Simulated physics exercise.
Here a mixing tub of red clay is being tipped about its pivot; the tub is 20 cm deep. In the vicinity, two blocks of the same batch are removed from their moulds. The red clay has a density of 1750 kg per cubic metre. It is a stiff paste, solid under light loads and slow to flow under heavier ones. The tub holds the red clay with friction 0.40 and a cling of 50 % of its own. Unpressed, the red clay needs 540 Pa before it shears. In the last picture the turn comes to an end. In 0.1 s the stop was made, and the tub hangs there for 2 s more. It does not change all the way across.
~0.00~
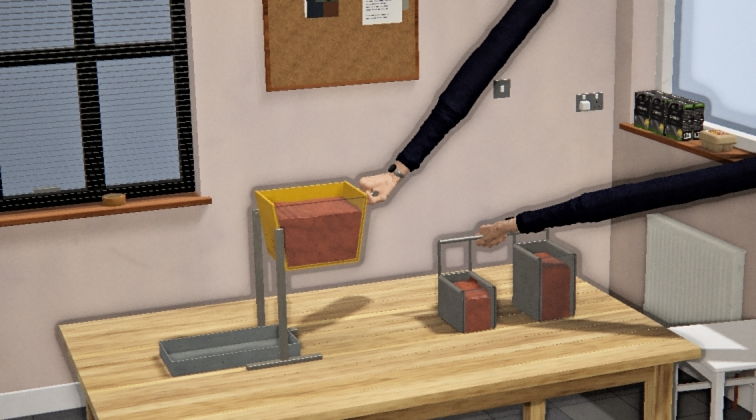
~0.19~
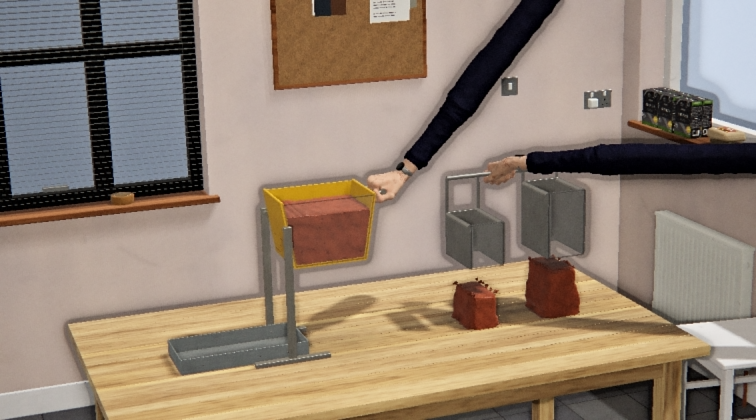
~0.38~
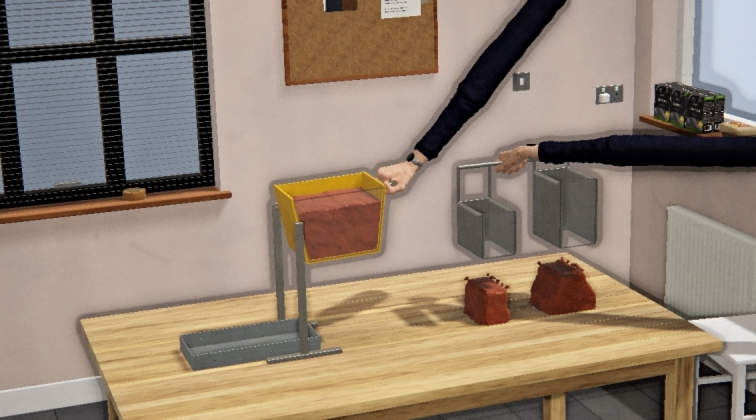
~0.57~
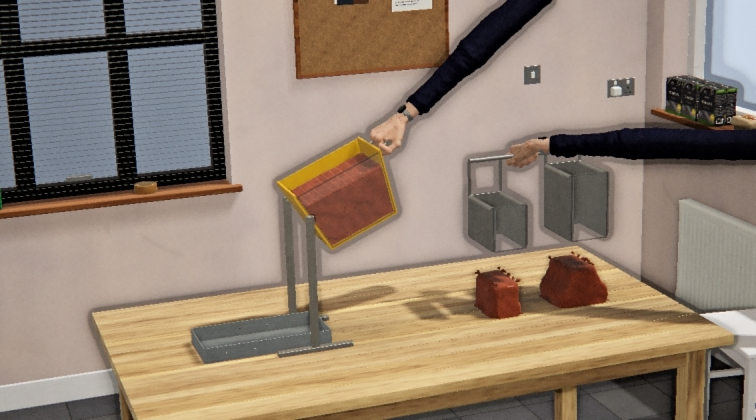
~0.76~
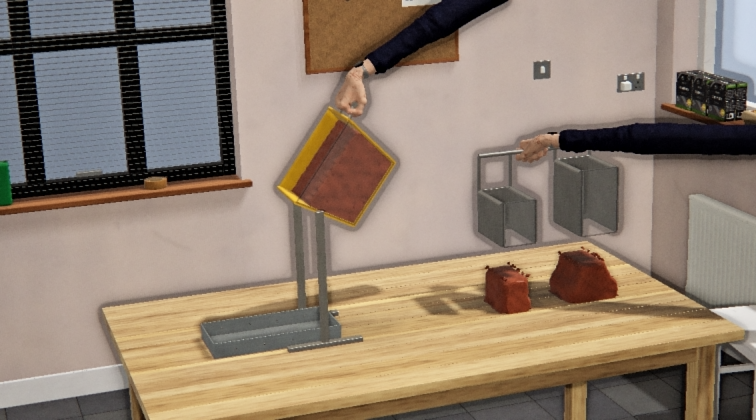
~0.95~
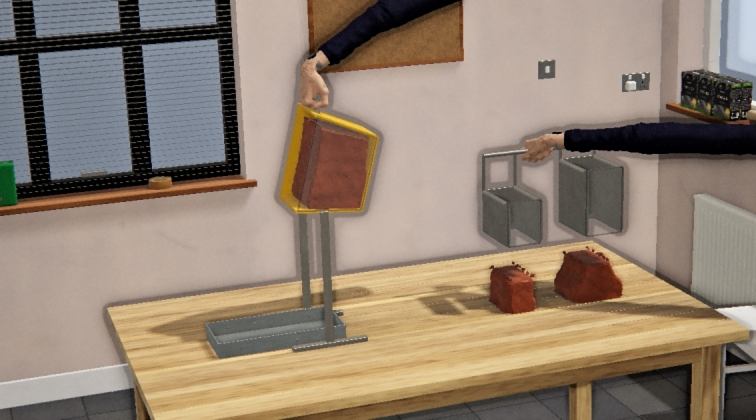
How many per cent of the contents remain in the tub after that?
65 %.
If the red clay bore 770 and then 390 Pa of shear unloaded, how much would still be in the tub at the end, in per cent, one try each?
Going in order, it's 85 % and then 55 %.
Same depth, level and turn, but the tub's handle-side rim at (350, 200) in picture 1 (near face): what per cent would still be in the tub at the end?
I'd guess around 100 per cent remains.
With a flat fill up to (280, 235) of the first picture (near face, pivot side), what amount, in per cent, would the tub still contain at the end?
Then roughly 100 %.
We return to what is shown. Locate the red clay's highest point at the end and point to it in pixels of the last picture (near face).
Roughly at pixel (319, 169).
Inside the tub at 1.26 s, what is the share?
Around 75 percent stays in the tub.
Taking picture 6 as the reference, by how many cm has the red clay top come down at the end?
Roughly 12 cm.
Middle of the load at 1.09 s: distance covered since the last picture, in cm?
Roughly 4 cm.
After 1.09 s, the tub is at 75 degrees and holds 98 %.
After 1.26 s, the tub is at 75 degrees and holds 77 %.
After 1.43 s, the tub is at 75 degrees and holds 66 %.
After 1.60 s, the tub is at 75 degrees and holds 65 %.
After 2.95 s, the tub is at 75 degrees and holds 65 %.
